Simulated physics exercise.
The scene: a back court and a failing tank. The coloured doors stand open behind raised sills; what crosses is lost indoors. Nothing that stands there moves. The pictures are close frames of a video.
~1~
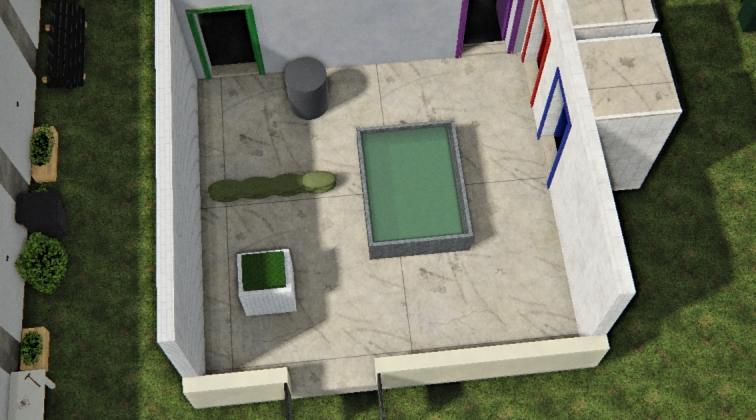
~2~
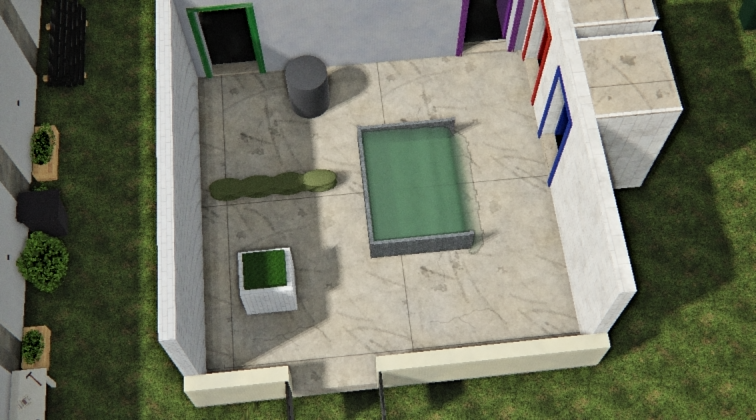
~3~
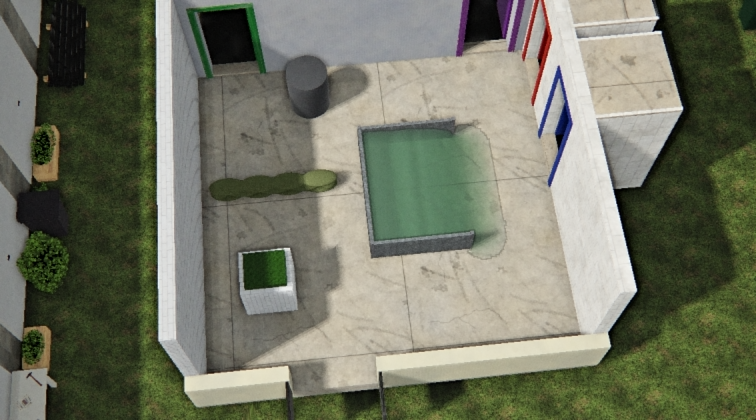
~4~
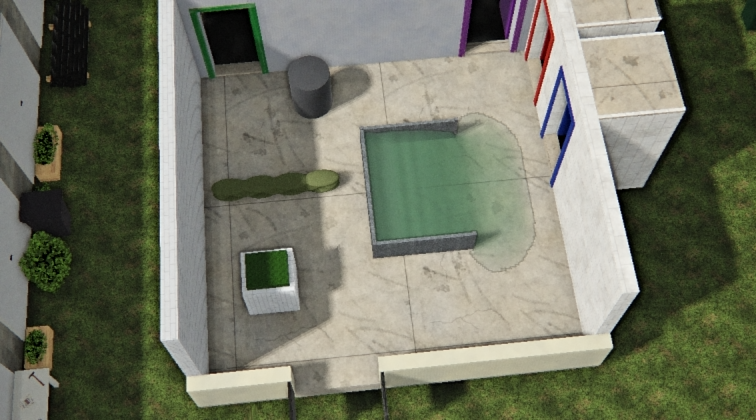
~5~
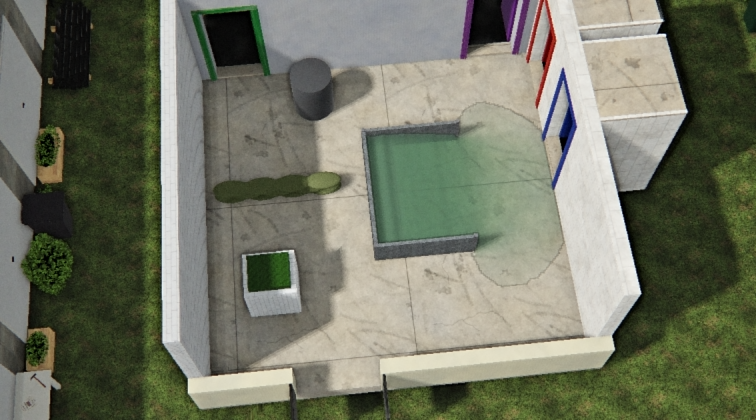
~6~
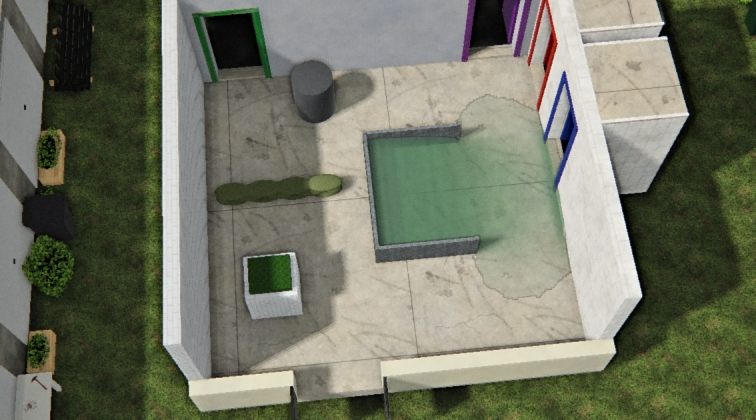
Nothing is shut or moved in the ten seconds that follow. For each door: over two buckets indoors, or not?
In the end: The red door takes more than that; the purple door takes more than that; the blue door takes more than that; the green door stays under that.
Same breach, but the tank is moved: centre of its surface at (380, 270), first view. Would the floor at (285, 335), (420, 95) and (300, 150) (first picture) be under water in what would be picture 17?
In that order: Not flooded, dry, no water.
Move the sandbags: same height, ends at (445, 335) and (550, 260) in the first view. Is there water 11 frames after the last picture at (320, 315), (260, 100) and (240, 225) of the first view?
As listed: Free of water, dry, free of water.
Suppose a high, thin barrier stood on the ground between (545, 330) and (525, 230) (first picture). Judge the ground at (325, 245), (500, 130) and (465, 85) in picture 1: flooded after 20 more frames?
One after the other: No water, flooded, wet.
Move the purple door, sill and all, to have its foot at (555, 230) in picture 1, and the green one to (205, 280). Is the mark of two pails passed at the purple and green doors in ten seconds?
In short: The purple door floods; the green door takes less.
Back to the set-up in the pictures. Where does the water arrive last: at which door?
That is the green one.
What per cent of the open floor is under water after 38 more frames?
Some 75 per cent.
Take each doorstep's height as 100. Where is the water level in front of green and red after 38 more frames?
In turn 40 and 120 per cent.
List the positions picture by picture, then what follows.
The first frame shows the water tank at (413, 183) is whole and still.
In the second frame, water pours out at (459, 186) and has run to (475, 248).
In the third frame, water pours out at (459, 187) and has run to (490, 253).
In the fourth frame, the front is at (517, 257), out from the gap at (461, 187).
In the fifth frame, the front is at (554, 250), out from the gap at (463, 189).
In the sixth frame, water pours out at (464, 192) and has run to (568, 264).
A moment on, water covers 20 % of the floor; the red door wet at the sill, nothing in, the purple door not reached, the blue door over two buckets in, the green door not reached.
Next, water covers 25 % of the floor; the red door under two buckets in, the purple door under two buckets in, the blue door far over two buckets in, the green door not reached.
Then, water covers 40 % of the floor; the red door under two buckets in, the purple door far over two buckets in, the blue door far over two buckets in, the green door not reached.
Later, water covers 75 % of the floor; the red door over two buckets in, the purple door far over two buckets in, the blue door far over two buckets in, the green door wet at the sill, nothing in.
In the end, water covers 95 % of the floor; the red door over two buckets in, the purple door far over two buckets in, the blue door far over two buckets in, the green door wet at the sill, nothing in.
